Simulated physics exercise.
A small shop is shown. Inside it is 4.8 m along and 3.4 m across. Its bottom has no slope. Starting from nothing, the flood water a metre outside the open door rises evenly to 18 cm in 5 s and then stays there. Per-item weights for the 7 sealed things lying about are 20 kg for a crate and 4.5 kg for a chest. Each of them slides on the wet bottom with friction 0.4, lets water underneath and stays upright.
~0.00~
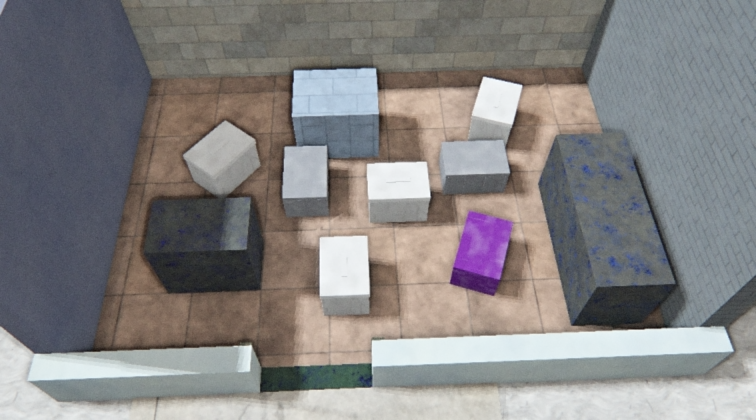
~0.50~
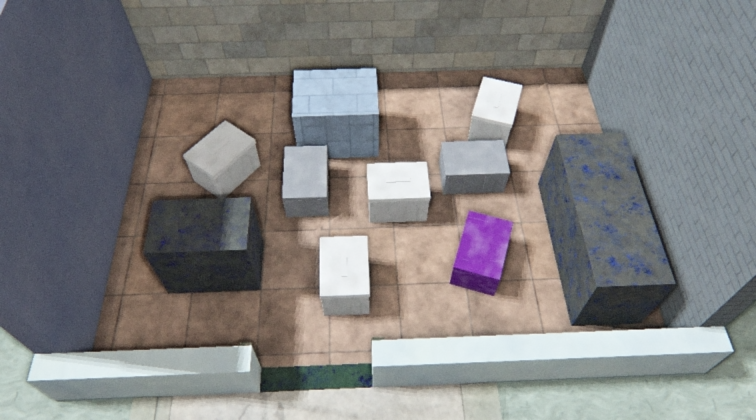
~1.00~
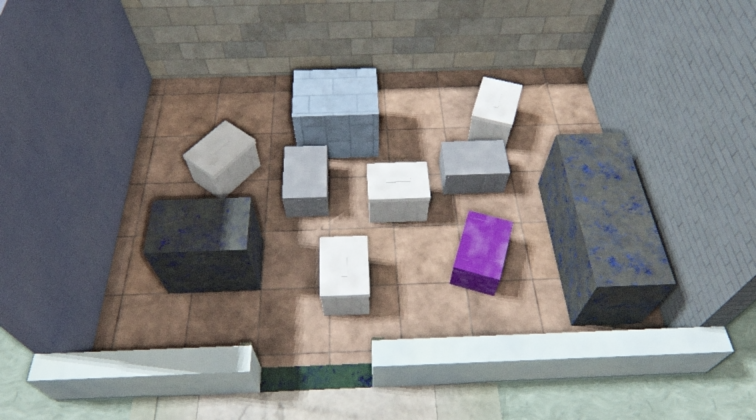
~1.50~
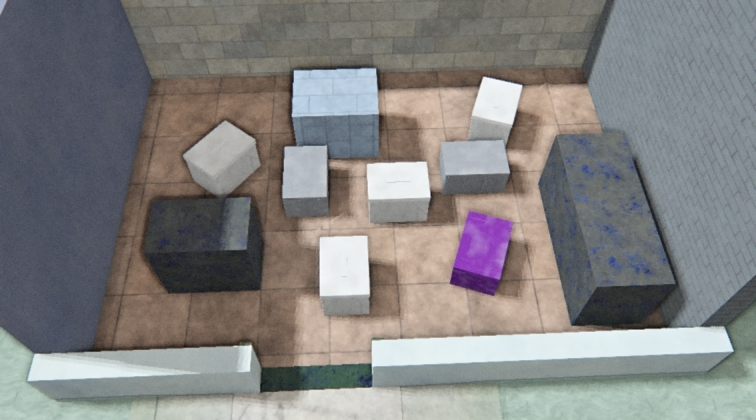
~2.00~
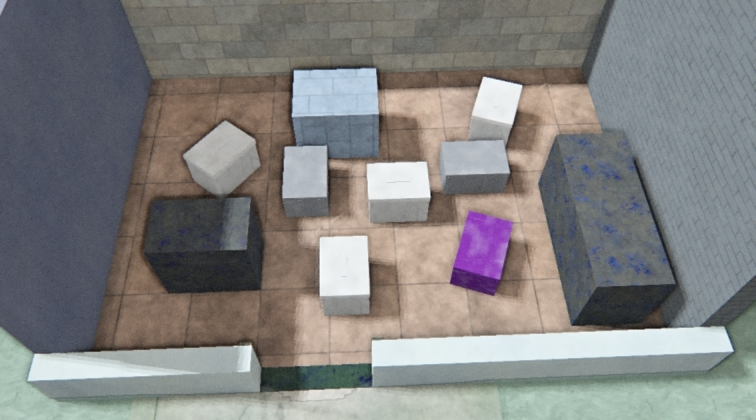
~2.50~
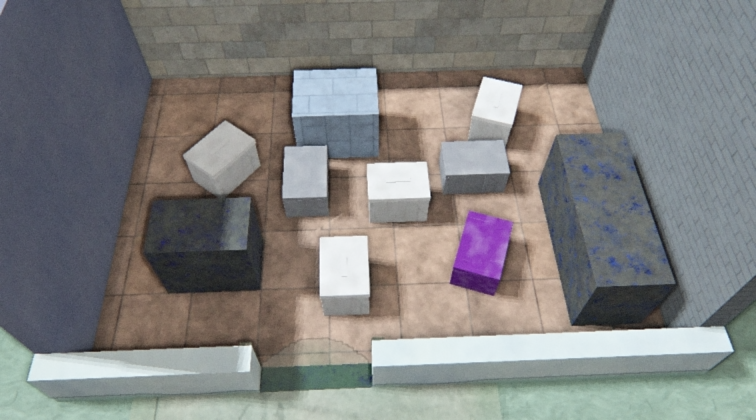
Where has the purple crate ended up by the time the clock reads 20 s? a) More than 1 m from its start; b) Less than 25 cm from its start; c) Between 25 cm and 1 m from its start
c, between 25 cm and 1 m from its start.
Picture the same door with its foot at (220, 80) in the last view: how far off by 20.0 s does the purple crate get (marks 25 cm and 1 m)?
The purple crate would go a long distance.
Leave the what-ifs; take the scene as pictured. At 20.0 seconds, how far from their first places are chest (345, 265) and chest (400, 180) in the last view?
They've ended up 300 cm and 140 cm away, in that order.
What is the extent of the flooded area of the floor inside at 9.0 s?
Somewhere around 13 m2, roughly.
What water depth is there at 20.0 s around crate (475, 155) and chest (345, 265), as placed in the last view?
First about 11 cm, second about 13 cm.
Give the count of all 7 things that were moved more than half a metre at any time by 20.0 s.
It works out to 7.
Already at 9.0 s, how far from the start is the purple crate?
Close to 0 cm.
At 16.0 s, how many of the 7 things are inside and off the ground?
6.
After 4.0 s the purple crate is near (484, 244), 0.0 m from its start, aground; 0 afloat.
After 9.0 s the purple crate is near (484, 244), 0.0 m from its start, aground; 4 afloat.
After 16.0 s the purple crate is near (484, 244), 0.0 m from its start, aground; 6 afloat.
After 20.0 s the purple crate is near (469, 303), 0.6 m from its start, afloat; 7 afloat.
